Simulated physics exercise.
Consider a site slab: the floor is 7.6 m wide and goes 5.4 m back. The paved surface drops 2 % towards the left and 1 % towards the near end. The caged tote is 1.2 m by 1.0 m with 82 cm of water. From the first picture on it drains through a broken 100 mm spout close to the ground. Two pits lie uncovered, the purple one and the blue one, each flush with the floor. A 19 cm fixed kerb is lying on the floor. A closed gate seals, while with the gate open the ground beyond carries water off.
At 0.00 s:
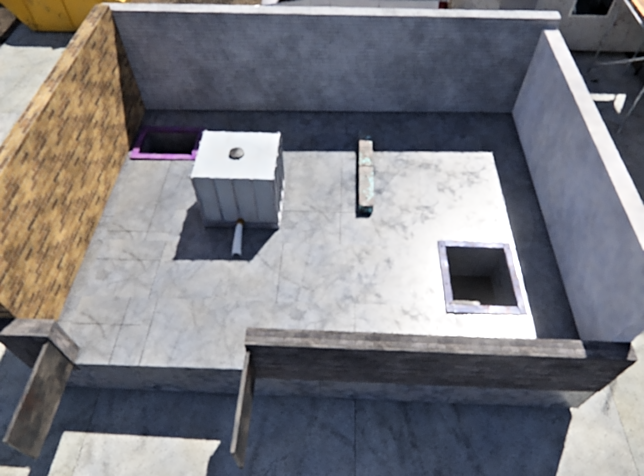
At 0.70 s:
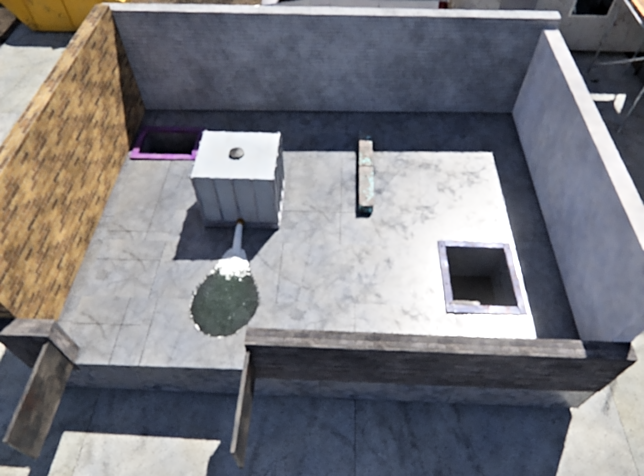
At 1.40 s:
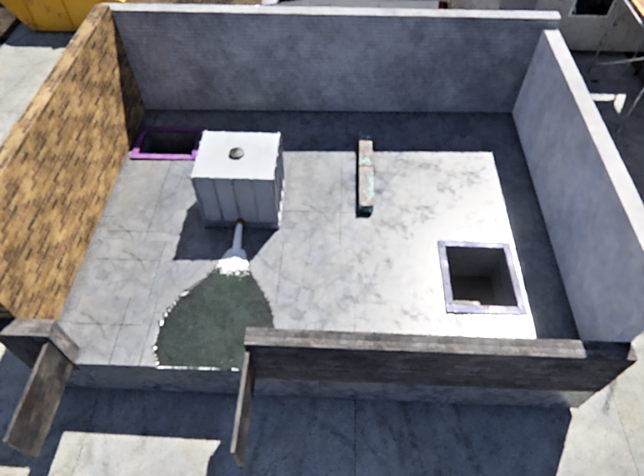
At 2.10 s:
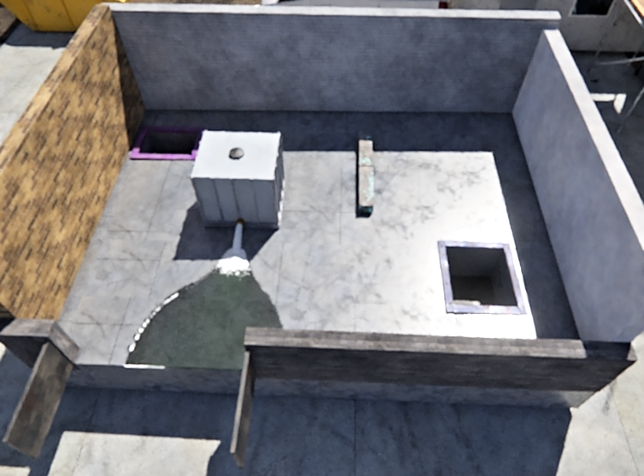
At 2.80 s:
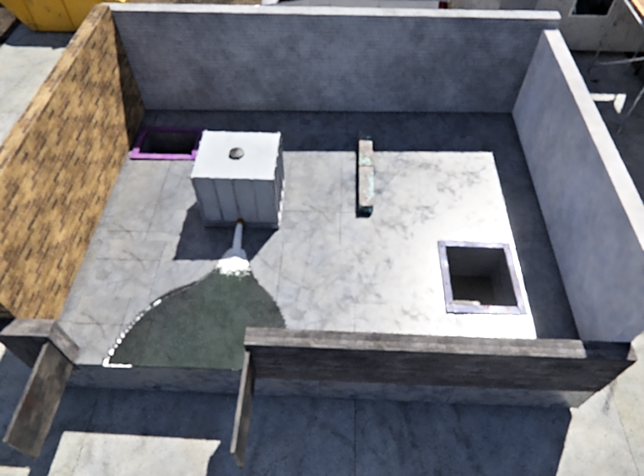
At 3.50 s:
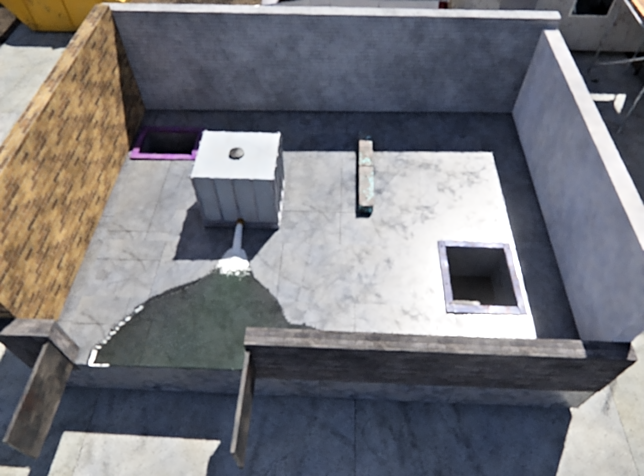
Dark water pours from the white tank's spout and spreads toward the near edge, widening left.
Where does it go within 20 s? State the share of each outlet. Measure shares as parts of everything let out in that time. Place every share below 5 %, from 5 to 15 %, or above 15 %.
The share of the gateway is above 15 %. The share of the purple pit is under 5 %. The share of the blue pit is under 5 %.
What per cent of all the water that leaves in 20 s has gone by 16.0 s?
Roughly 80 per cent.
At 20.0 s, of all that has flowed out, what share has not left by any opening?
Share: Close to 18 %.
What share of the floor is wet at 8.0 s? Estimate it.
Roughly 10 per cent.
After 5.0 s water covers 10 % of the floor and is deepest (5 cm) near (238, 258); gone so far, the gateway 17 %, the purple pit 0 %, the blue pit 0 %.
After 8.0 s water covers 10 % of the floor and is deepest (5 cm) near (238, 258); gone so far, the gateway 31 %, the purple pit 0 %, the blue pit 0 %.
After 12.0 s water covers 15 % of the floor and is deepest (4 cm) near (238, 258); gone so far, the gateway 48 %, the purple pit 0 %, the blue pit 0 %.
After 16.0 s water covers 15 % of the floor and is deepest (4 cm) near (238, 258); gone so far, the gateway 66 %, the purple pit 0 %, the blue pit 0 %.
After 20.0 s water covers 15 % of the floor and is deepest (4 cm) near (238, 258); gone so far, the gateway 82 %, the purple pit 0 %, the blue pit 0 %.
